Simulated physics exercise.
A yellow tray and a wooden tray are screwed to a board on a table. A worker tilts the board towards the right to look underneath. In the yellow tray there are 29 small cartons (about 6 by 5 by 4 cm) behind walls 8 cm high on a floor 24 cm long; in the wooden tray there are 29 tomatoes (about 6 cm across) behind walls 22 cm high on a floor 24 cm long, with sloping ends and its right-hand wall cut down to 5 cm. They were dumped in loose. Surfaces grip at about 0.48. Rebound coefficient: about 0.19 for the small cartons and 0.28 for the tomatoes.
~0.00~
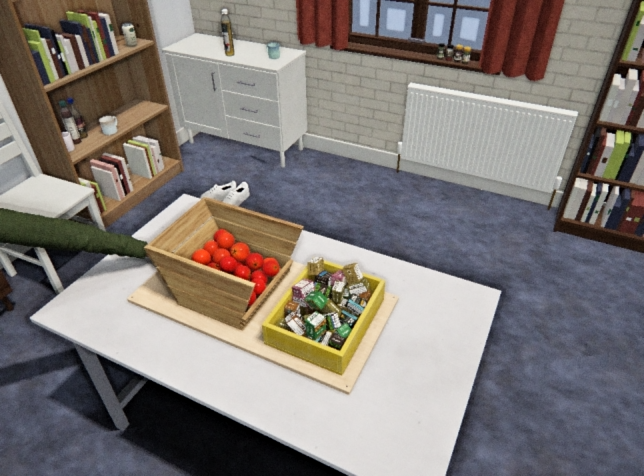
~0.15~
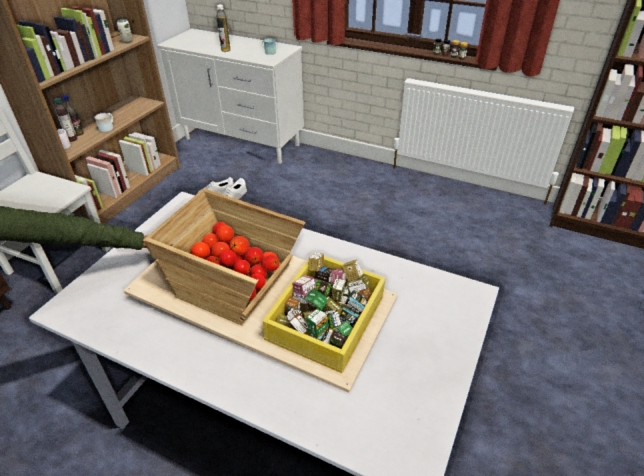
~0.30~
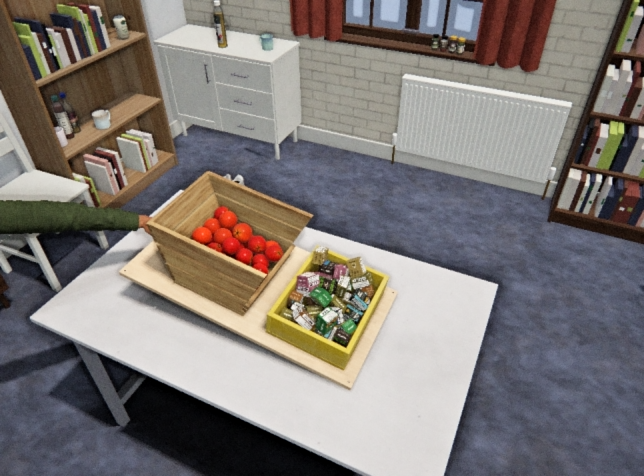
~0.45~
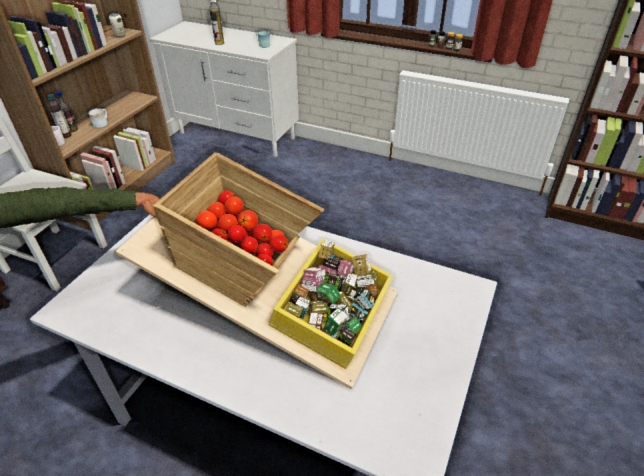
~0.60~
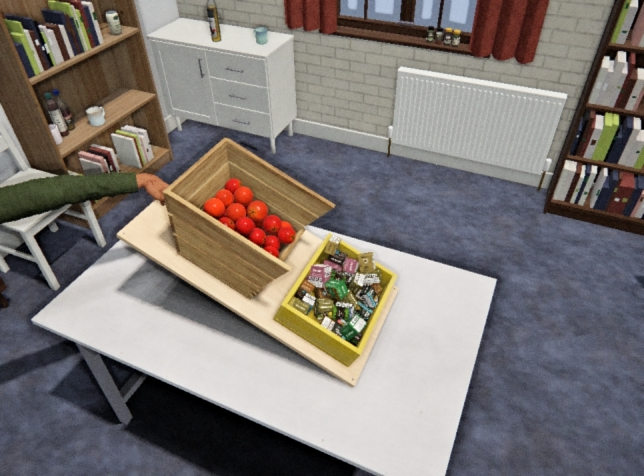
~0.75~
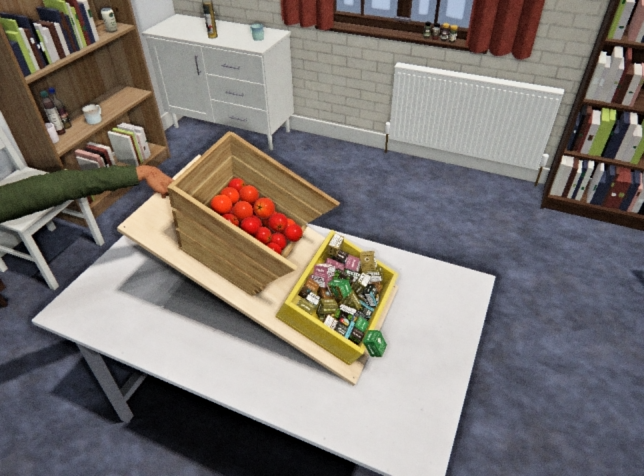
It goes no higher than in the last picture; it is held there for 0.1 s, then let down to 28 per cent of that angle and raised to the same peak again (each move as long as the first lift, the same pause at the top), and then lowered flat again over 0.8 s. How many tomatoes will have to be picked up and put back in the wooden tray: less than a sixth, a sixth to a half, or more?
Less than a sixth of the tomatoes leave the wooden tray.
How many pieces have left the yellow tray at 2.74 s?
Out by then, roughly: Yellow tray 1.
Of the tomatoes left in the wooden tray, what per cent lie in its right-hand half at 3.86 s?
About 70 per cent.
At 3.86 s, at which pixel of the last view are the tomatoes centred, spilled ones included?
At about (242, 277).
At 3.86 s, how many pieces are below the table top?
Roughly 0.
After 1.25 s, tilt 15°; 1 of 29 out of the yellow tray and 0 of 29 out of the wooden tray.
After 1.87 s, tilt 12°; 1 of 29 out of the yellow tray and 0 of 29 out of the wooden tray.
After 2.74 s, tilt 18°; 1 of 29 out of the yellow tray and 0 of 29 out of the wooden tray.
Final count (at 3.86 s), 1 of 29 out of the yellow tray and 0 of 29 out of the wooden tray. Asked share, 0 of 29, 0 per cent.
